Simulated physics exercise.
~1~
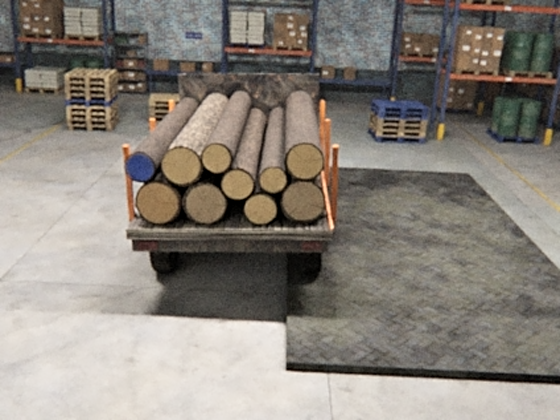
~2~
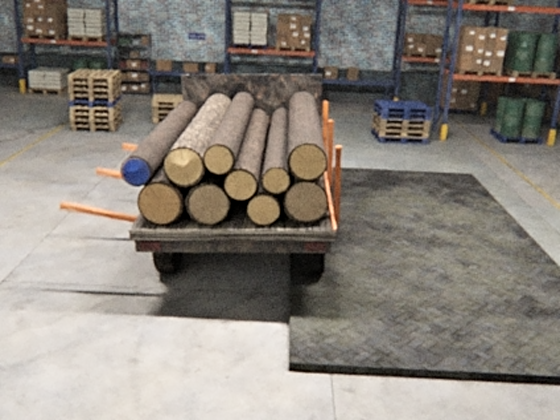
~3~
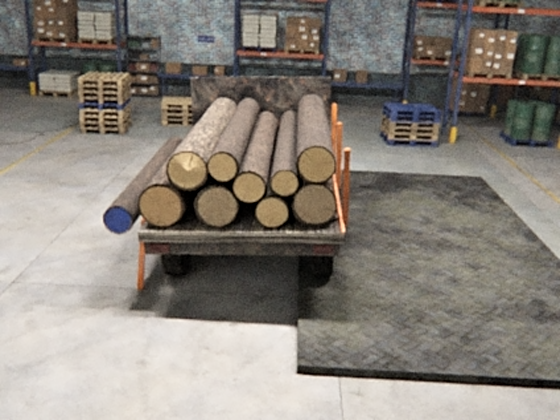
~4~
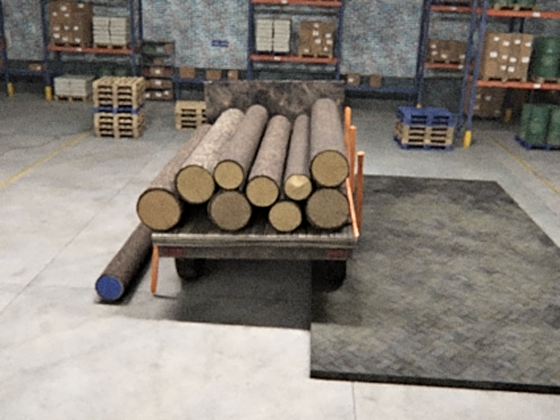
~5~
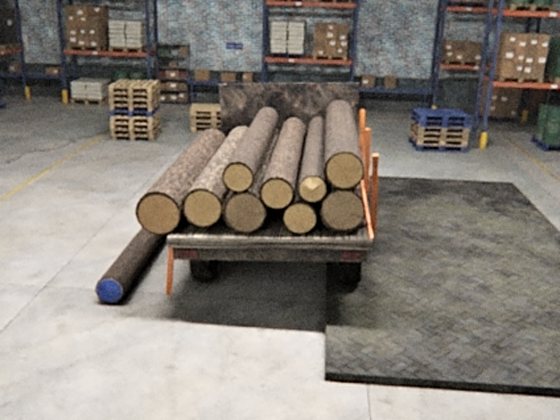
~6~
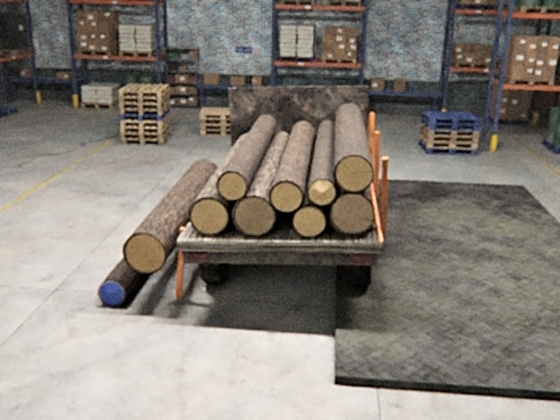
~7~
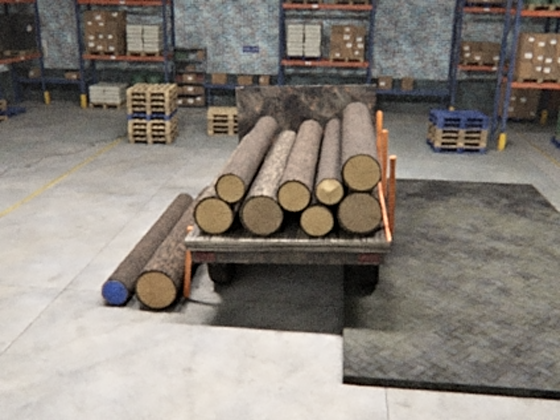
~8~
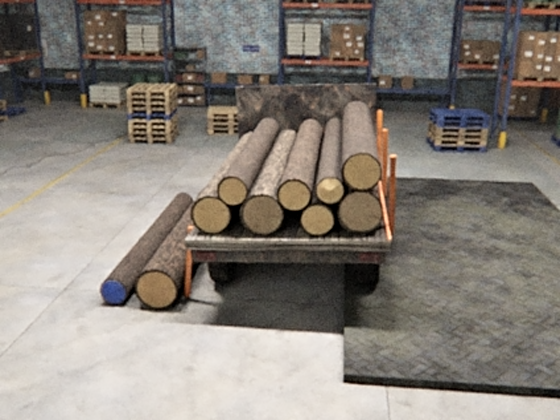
A stack of brown logs, one with a blue end, lies on a farm trailer parked in a warehouse, seen from behind and slightly above, with orange posts along both edges and a dark mat to the right. The left posts swing down, and the blue-ended log rolls off that side and drops to the floor. The view drifts slightly left as the remaining logs shift. A thicker log then rolls over the left edge and lands beside the blue one. Two logs end on the floor at the left, while the rest stay piled on the deck.
